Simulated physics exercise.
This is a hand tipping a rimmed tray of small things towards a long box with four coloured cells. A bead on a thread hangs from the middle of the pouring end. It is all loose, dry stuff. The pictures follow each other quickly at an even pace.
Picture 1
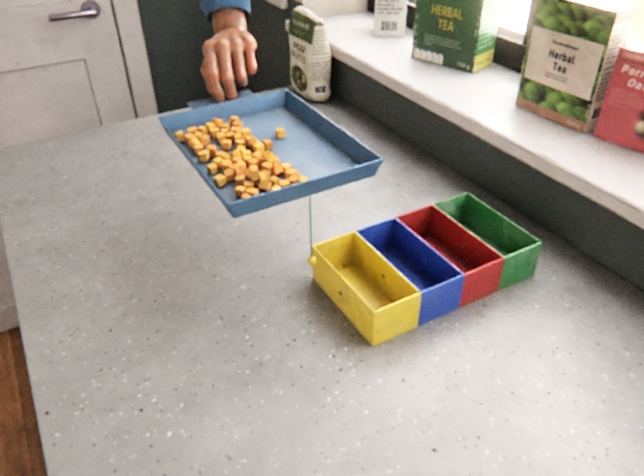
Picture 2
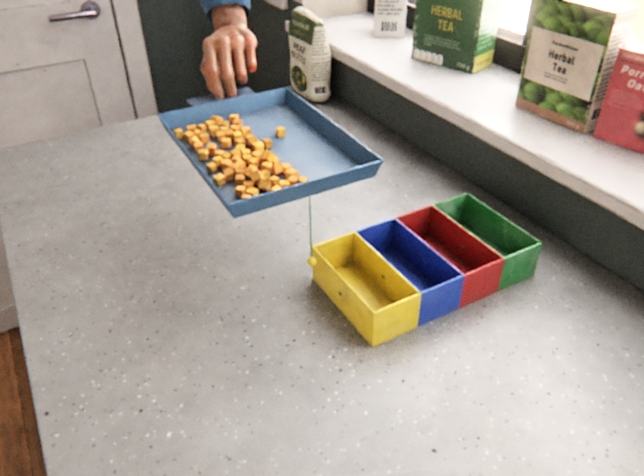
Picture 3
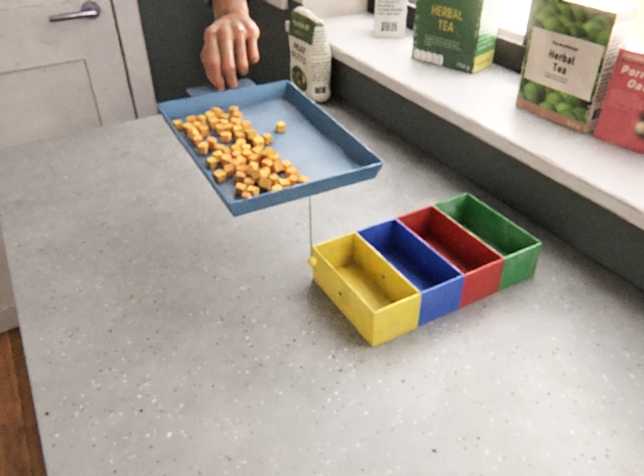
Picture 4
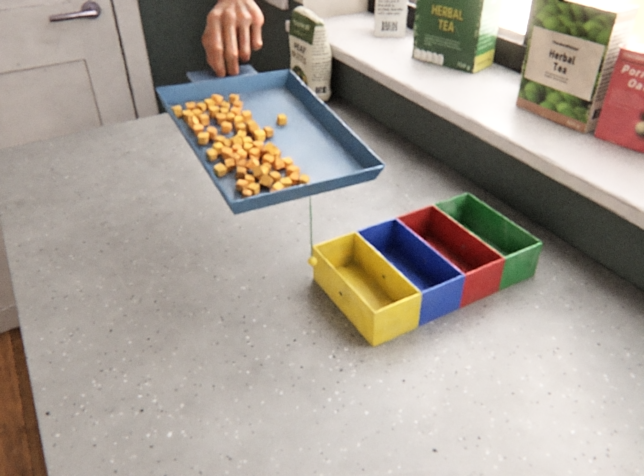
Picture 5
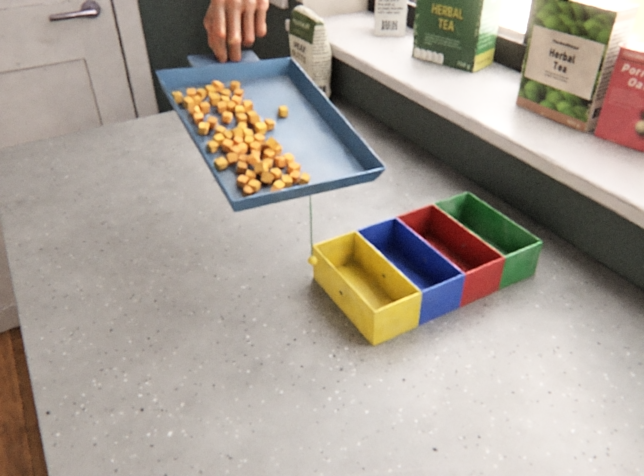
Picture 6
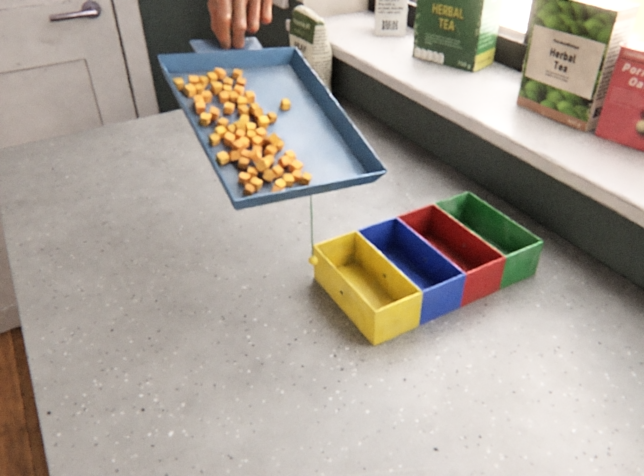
The clip shows a hand holding a blue rimmed tray of small golden-brown cubes above a grey counter, beside a box with yellow, blue, red and green cells; the hand gradually raises the tray's far end, steepening its slant.
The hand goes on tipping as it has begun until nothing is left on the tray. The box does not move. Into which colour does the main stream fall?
The yellow one ends fullest.
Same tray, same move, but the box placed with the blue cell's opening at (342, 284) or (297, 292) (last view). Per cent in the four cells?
About 100 and 100 per cent.
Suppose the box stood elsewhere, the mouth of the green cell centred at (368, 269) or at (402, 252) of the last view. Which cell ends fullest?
First the green cell, then that red cell.
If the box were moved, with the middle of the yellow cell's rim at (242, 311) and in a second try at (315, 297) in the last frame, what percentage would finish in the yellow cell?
First some 0, then 20 per cent.
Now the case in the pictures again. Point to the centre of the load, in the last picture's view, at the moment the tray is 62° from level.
Roughly at (324, 167).
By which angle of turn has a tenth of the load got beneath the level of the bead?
Roughly 105°.
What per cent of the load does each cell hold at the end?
Yellow cell near 60; blue cell near 10; red cell near 0; green cell near 0.
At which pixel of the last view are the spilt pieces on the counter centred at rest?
Around (318, 356).
Soon, tray tipped steeply; all on the tray.
A while on, tray tipped right over; most on the tray; a small part in the blue cell; a stray few in the yellow cell; a stray few in the red cell; a stray few falling or outside the box.
Towards the end, tray tipped past a quarter turn; about two thirds in the yellow cell; a small part in the blue cell; a stray few in the red cell; about a quarter falling or outside the box.
Finally, tray tipped past a quarter turn; about two thirds in the yellow cell; a small part in the blue cell; a stray few in the red cell; none in the green cell; about a quarter outside the box.
